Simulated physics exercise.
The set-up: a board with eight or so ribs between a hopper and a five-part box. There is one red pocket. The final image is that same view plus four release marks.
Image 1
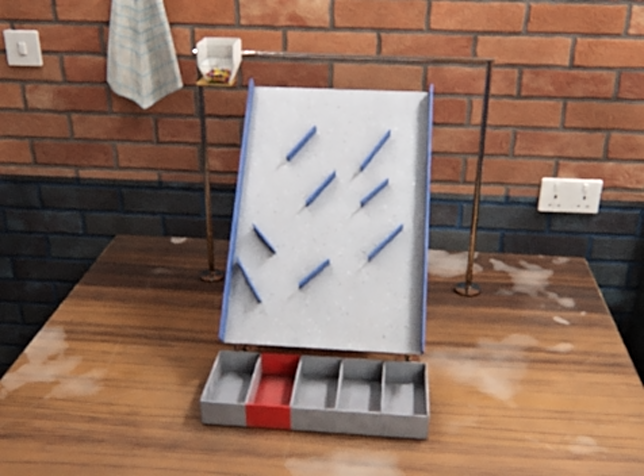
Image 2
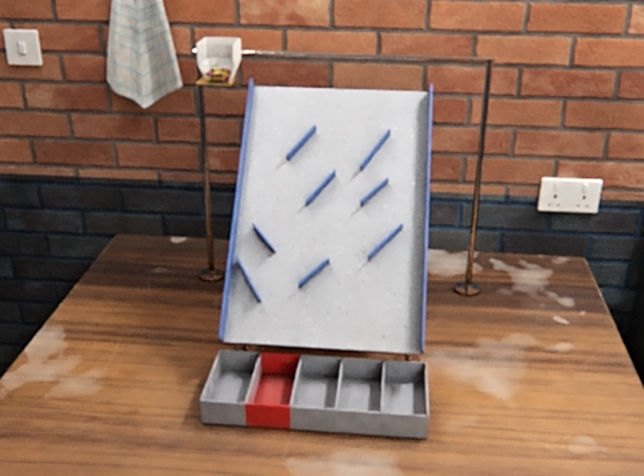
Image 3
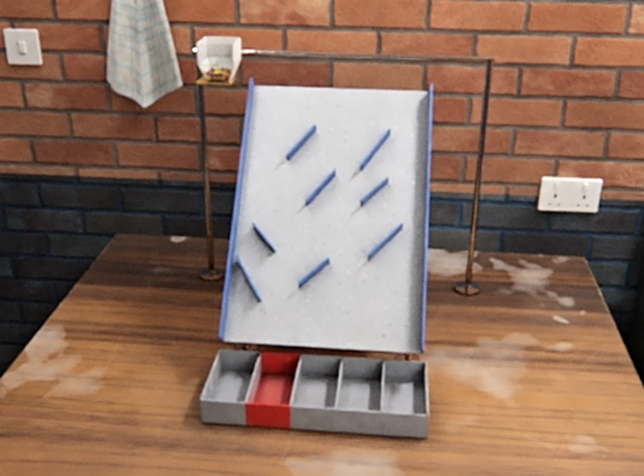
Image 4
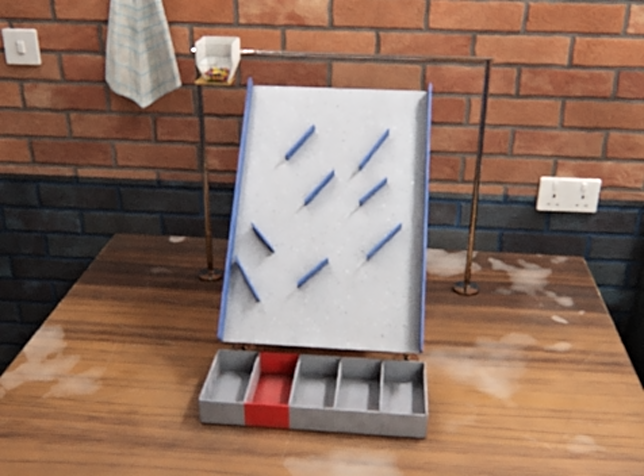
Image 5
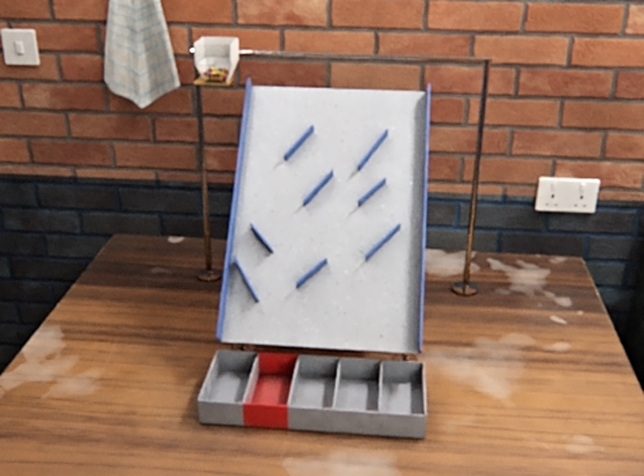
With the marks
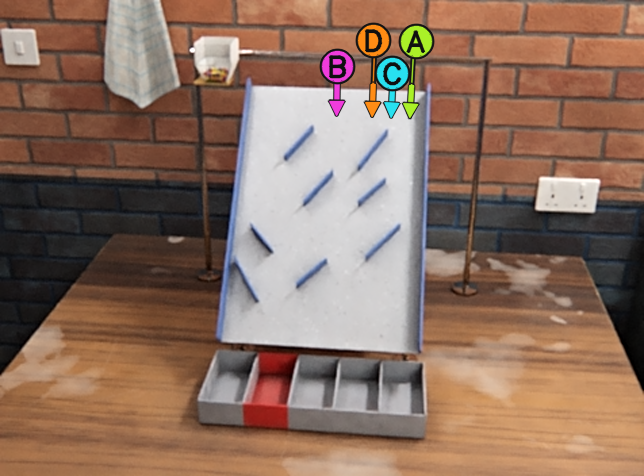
A white board with slanted blue ribs standing on a wooden table above a grey tray with one red pocket, barely moving.
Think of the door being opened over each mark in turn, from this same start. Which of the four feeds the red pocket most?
Use mark B.
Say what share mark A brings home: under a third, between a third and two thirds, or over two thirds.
Mark A gives under a third.
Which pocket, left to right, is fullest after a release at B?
The second from the left.
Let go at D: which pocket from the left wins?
The first.
On the marked copy, mark A meets the board at (410, 112); mark B meets the board at (336, 110); mark C meets the board at (391, 112); mark D meets the board at (372, 111).
With A, about a quarter in the red pocket, about half in other pockets, about a quarter outside the box.
With B, about a third in the red pocket, about half in other pockets, a small part outside the box.
With C, a small part in the red pocket, about two thirds in other pockets, about a quarter outside the box.
With D, a small part in the red pocket, most in other pockets, a small part outside the box.
